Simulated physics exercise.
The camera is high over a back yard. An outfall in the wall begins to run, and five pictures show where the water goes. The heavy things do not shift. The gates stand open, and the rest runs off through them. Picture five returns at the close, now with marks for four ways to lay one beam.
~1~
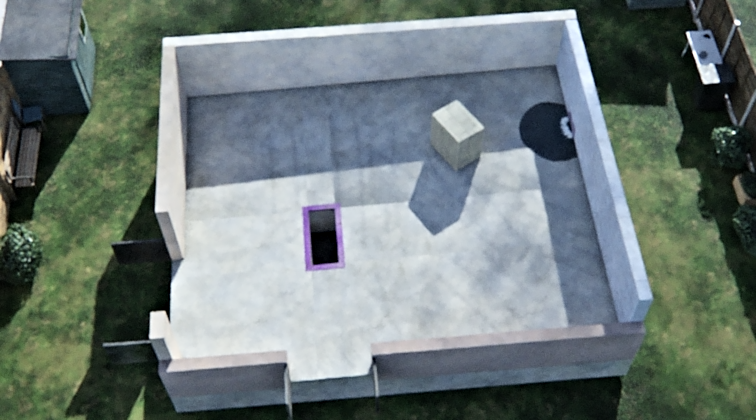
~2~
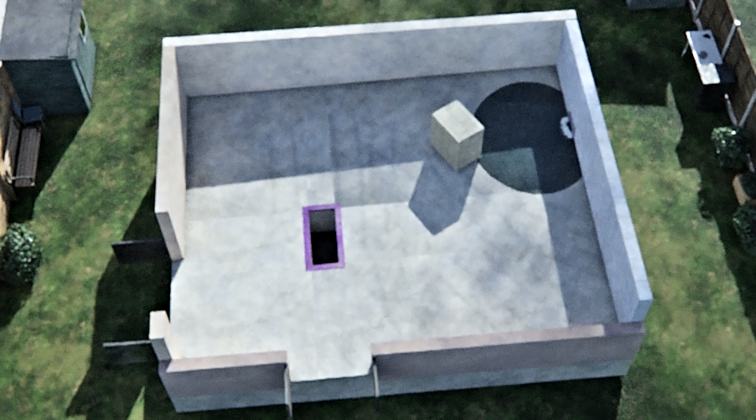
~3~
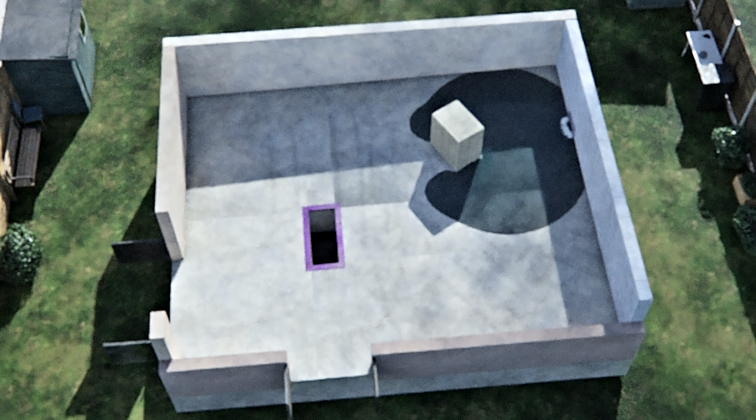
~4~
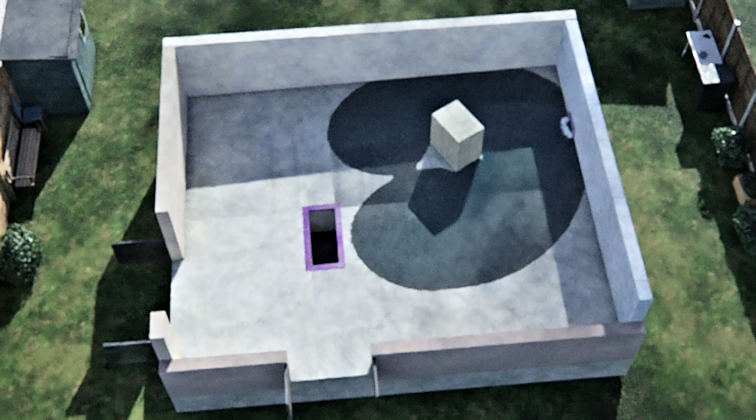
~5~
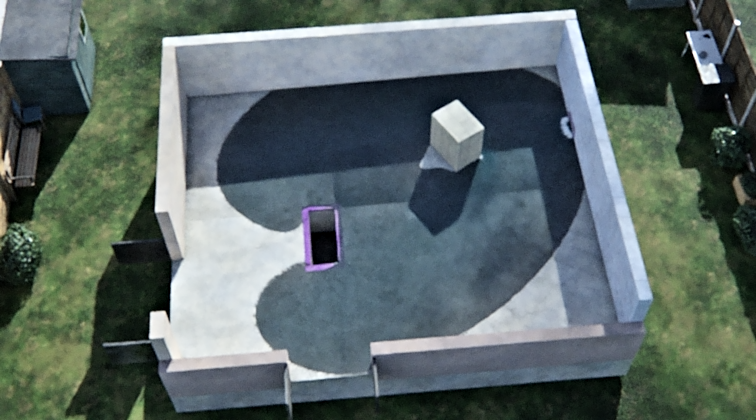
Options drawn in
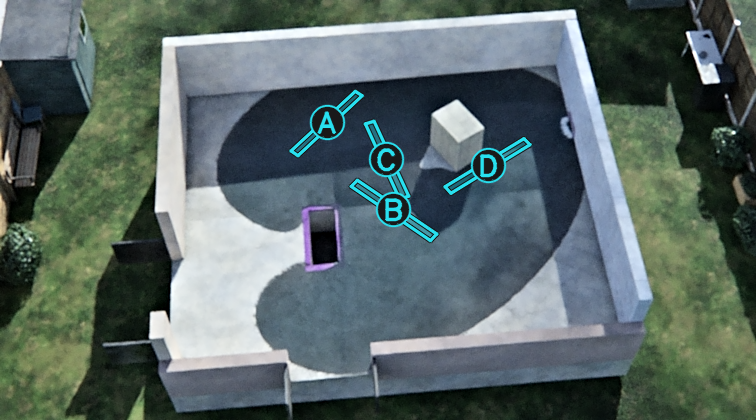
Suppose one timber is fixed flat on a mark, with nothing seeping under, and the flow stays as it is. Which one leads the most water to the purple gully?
It is A.
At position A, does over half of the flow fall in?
No.
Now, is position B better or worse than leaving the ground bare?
It is worse.
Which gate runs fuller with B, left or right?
The left gate.
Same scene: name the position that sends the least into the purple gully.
It is B.
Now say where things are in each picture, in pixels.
Outfall at (572, 125); purple gully at (323, 237); open gate at (331, 366); open gate at (183, 306); water covers 3 % of the ground and shows as far out as (524, 123); purple gully still dry.
Water covers 9 % of the ground and shows as far out as (483, 161); purple gully still dry.
Water covers 19 % of the ground and shows as far out as (430, 192); purple gully still dry.
Water covers 37 % of the ground and shows as far out as (366, 256); purple gully still dry.
Water covers 66 % of the ground and shows as far out as (265, 325); purple gully taking water.
On the marked copy, A from (294, 153) to (358, 93); B from (354, 183) to (433, 237); C from (369, 122) to (404, 197); D from (448, 190) to (526, 141).
With A, about 23 % of the stream runs into the purple gully, about 77 % out by the gates.
With B, about 2 % of the stream runs into the purple gully, about 98 % out by the gates.
With C, about 14 % of the stream runs into the purple gully, about 86 % out by the gates.
With D, about 16 % of the stream runs into the purple gully, about 84 % out by the gates.
